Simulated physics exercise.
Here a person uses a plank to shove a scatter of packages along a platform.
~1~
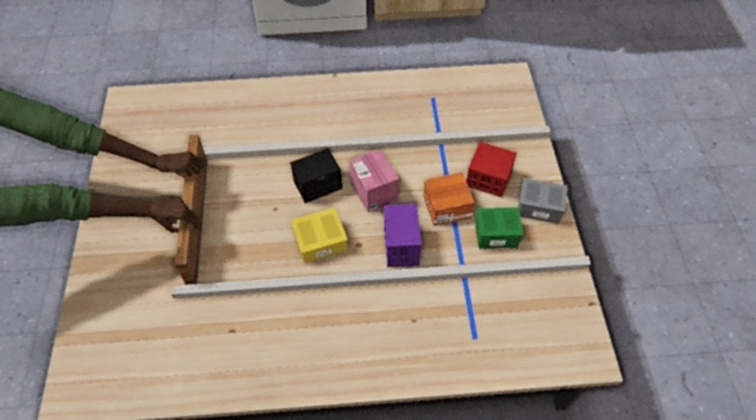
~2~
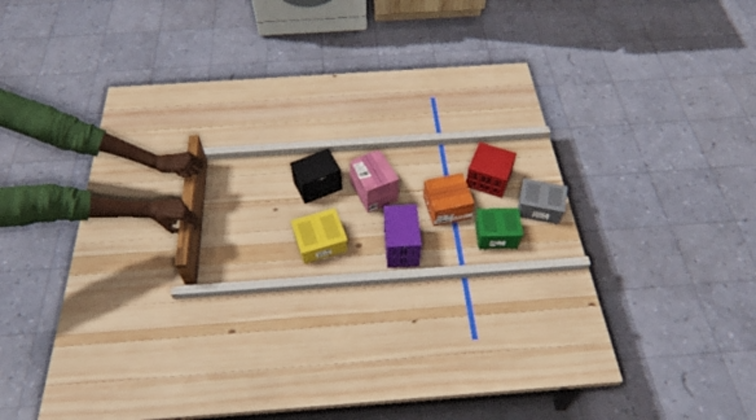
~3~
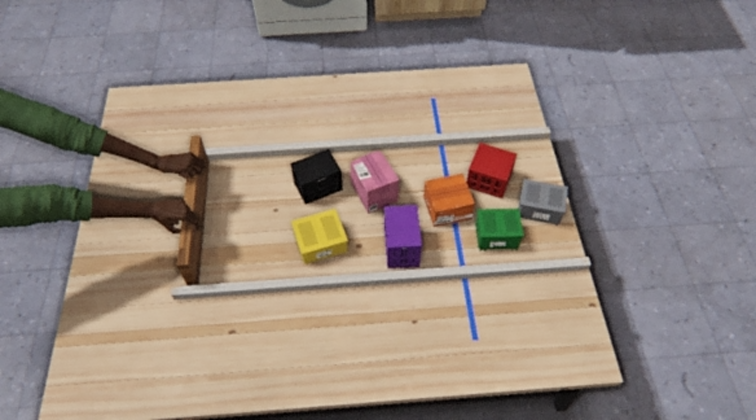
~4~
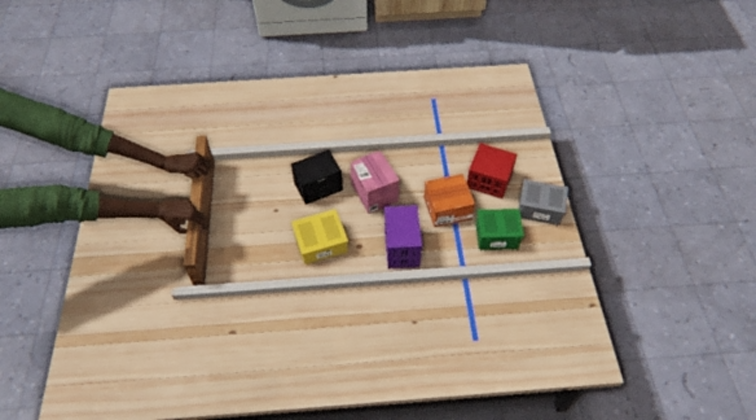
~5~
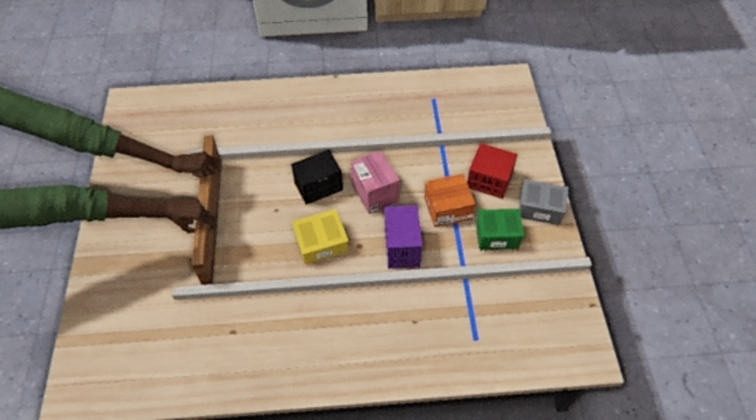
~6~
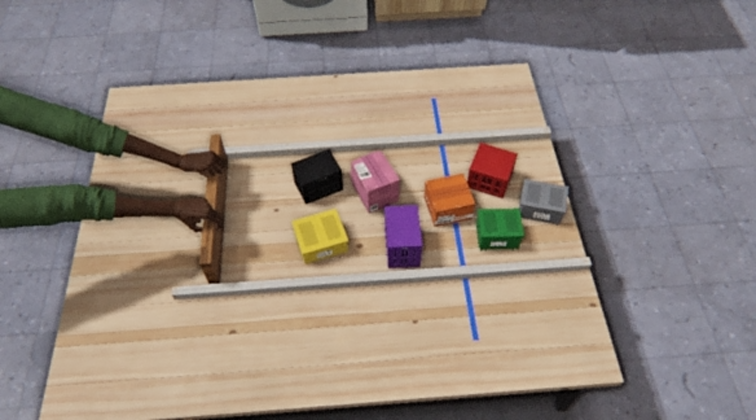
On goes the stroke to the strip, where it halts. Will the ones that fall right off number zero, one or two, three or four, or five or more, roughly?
They will number one or two.
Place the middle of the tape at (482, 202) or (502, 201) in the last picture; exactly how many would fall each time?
Respectively 4 and 4.
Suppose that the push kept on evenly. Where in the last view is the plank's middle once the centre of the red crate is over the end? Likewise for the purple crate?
The middle sits near (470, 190) for the first and near (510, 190) for the other.
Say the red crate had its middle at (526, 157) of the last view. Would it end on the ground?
It stays on.
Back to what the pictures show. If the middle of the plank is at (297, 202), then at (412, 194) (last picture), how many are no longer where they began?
The number moved is 2 and then 8.
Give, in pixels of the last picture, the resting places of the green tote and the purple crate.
Looks like one lands around (560, 228), and the other around (524, 228).
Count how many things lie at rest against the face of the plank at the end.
It's 2.
Early on, none off yet; grey tote at rest near (542, 203); red crate at rest near (492, 171); green tote at rest near (499, 230).
A while later, none off yet; grey tote travelled a little near (550, 201); red crate travelled a little near (502, 164); green tote travelled a little near (513, 231).
Finally, the number that fall off is one or two; lost, grey tote.
